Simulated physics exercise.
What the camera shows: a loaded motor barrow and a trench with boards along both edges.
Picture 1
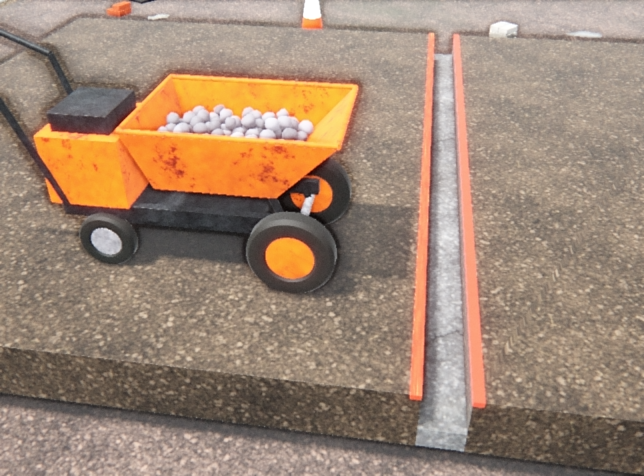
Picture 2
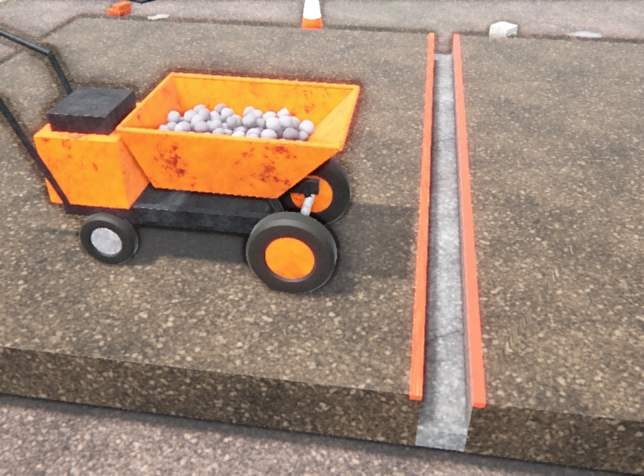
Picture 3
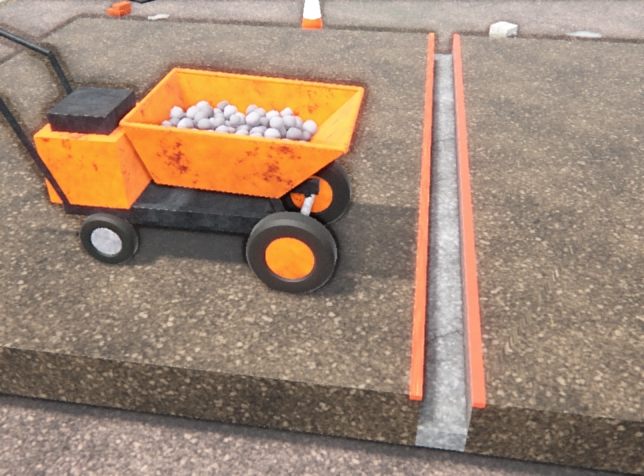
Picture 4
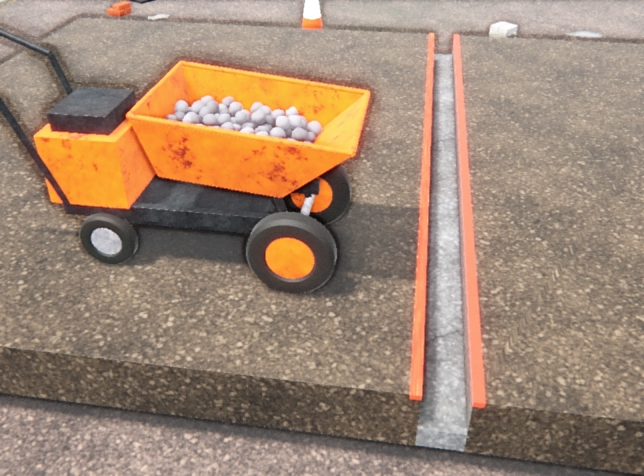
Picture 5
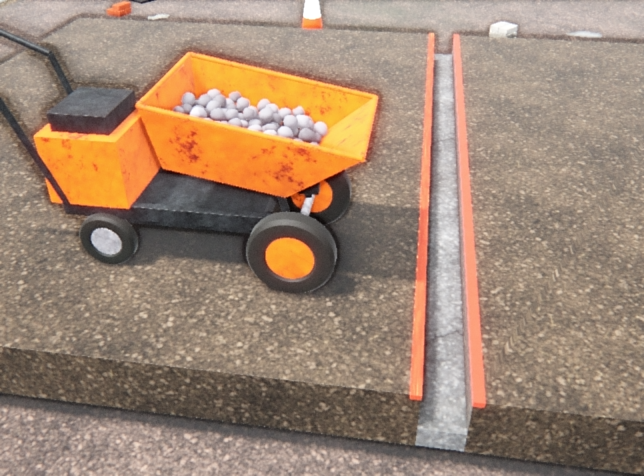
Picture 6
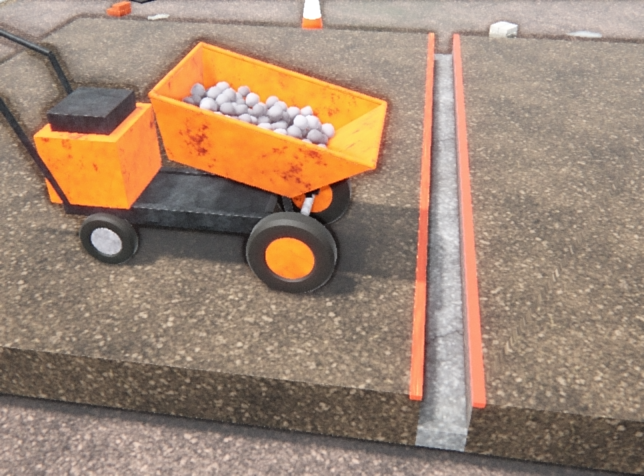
The orange skip of a small motor barrow, loaded with rounded grey cobbles, stands at the left on a brown, gritty surface seen from above at an angle. Its black-tyred wheels rest left of a narrow grey trench edged with orange-red boards. The skip starts level, then its back rises and its front lip tilts down rightward, gradually, while barrow and camera stay still.
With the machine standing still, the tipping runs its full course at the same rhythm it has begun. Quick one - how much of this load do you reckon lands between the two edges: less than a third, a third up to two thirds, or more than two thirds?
I reckon more than two thirds.
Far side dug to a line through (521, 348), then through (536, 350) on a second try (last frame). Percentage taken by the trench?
The first try comes to close to 100 per cent, the next to 100 per cent.
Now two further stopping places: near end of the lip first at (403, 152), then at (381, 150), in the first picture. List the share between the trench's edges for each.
Some 0 in a hundred, then some 10 in a hundred.
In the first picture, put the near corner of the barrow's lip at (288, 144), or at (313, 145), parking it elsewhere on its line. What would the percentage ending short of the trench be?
Try 1 about 30 %, try 2 about 20 %.
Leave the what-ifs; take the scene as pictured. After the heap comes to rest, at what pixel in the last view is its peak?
Estimated top, final frame: Near (490, 269).
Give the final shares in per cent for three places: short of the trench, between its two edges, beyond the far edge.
Short 0, between 75, beyond 20 %.
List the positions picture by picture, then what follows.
Lip of the skip at (338, 147), level; top of the load at (218, 138), round cobbles; first edge of the trench at (419, 337); far edge at (476, 343), the trench under half as wide as the skip, and about as deep as wide, in the first picture.
Lip of the skip at (340, 148), level; top of the load at (227, 135), in the second picture.
Lip of the skip at (345, 150), tipped barely; top of the load at (219, 123), in the third picture.
Lip of the skip at (352, 154), tipped a little; top of the load at (210, 121), in the fourth picture.
Lip of the skip at (362, 159), tipped a little; top of the load at (218, 116), in the fifth picture.
Lip of the skip at (373, 166), tipped clearly; top of the load at (223, 101); first edge of the trench at (419, 337); far edge at (476, 343), in the sixth picture.
Soon, skip tipped steeply; all in the skip.
A while on, skip tipped right over; about two thirds in the skip; about a quarter in or heaped over the trench; a small part beyond it; a stray few falling.
Towards the end, skip tipped right over; a stray few in the skip; most in or heaped over the trench; about a quarter beyond it.
Finally, skip tipped right over; a stray few in the skip; a stray few short of the trench; most in or heaped over the trench; about a quarter beyond it.
